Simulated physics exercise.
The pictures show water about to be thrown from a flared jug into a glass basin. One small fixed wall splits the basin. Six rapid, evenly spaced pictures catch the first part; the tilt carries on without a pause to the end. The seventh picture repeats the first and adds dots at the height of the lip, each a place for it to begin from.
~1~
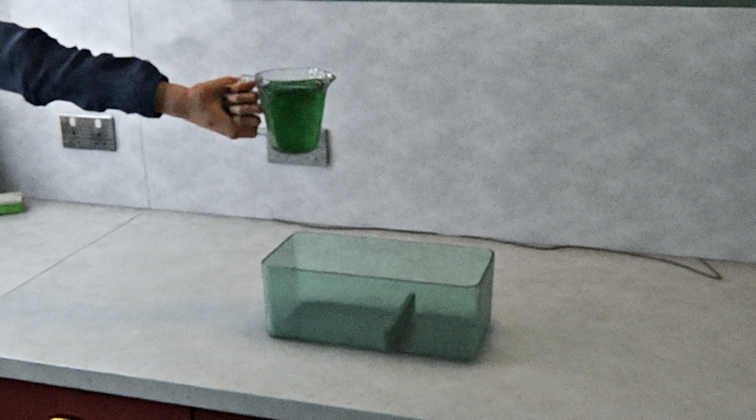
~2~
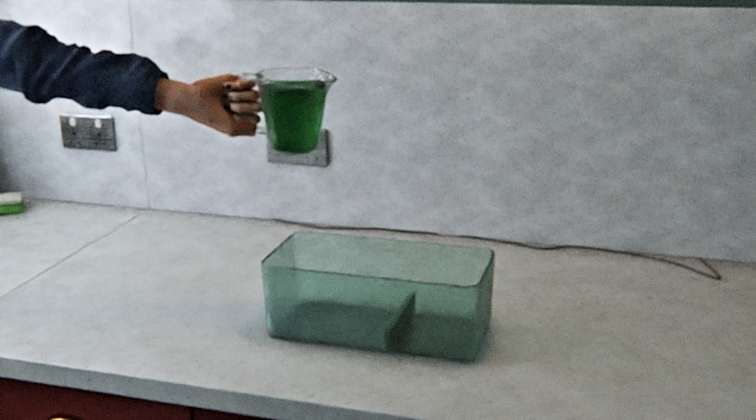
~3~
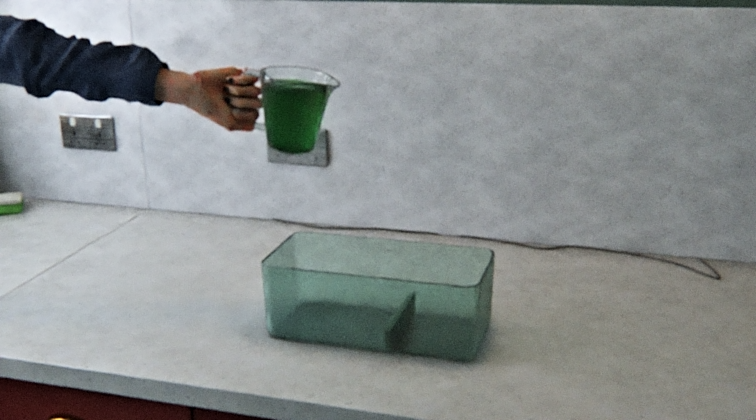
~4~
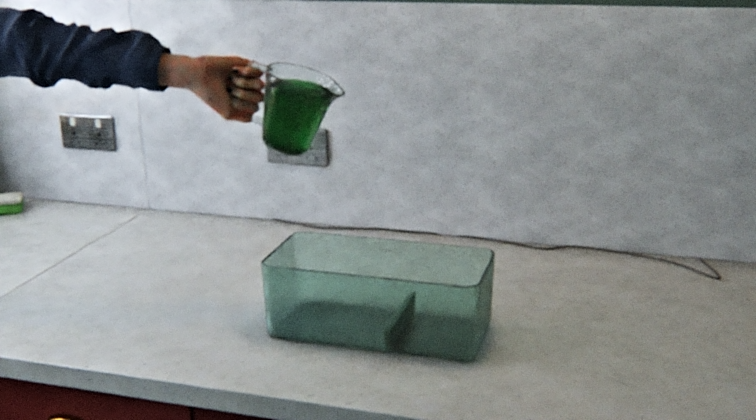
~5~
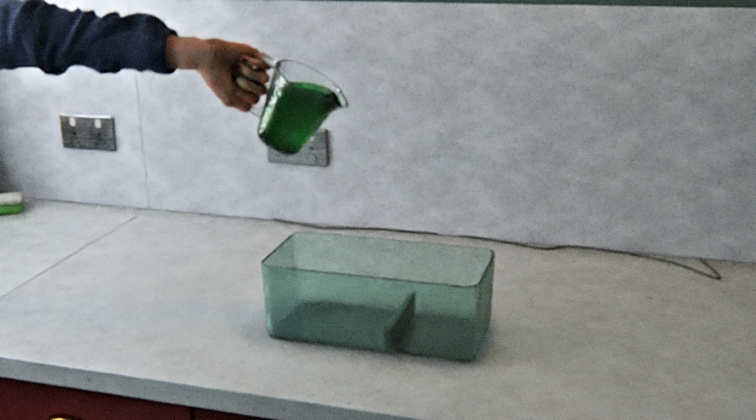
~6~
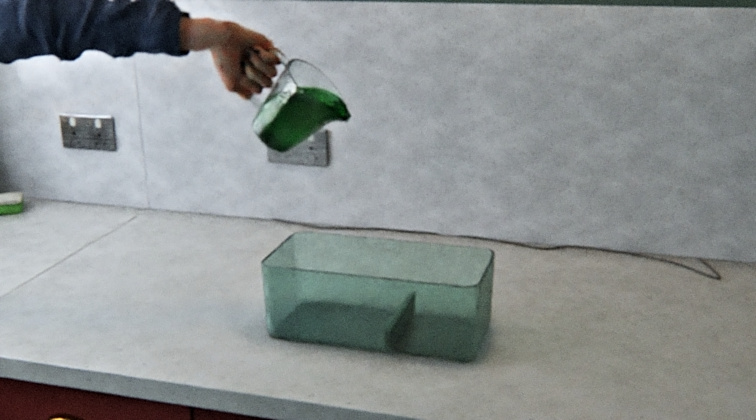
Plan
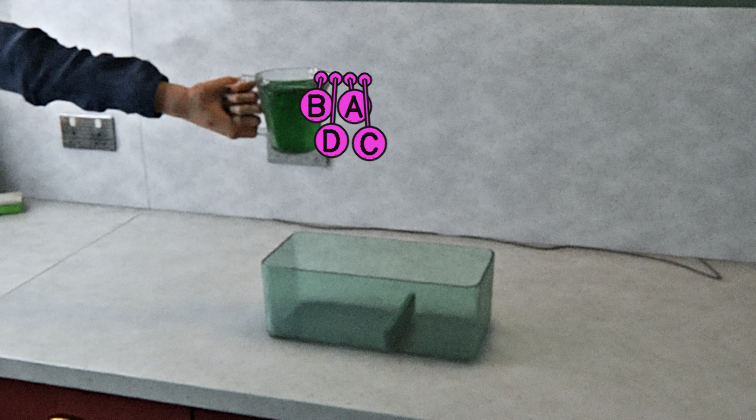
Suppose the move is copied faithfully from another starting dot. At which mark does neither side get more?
I would pick dot C.
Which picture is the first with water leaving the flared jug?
In picture 6.
On the marked copy, A at (349, 79); B at (321, 78); C at (364, 79); D at (335, 78).
With A, about 60 % ends left of the wall and 31 % right of it; 9 % is lost outside.
With B, about 77 % ends left of the wall and 13 % right of it; 10 % is lost outside.
With C, about 50 % ends left of the wall and 41 % right of it; 10 % is lost outside.
With D, about 72 % ends left of the wall and 20 % right of it; 8 % is lost outside.
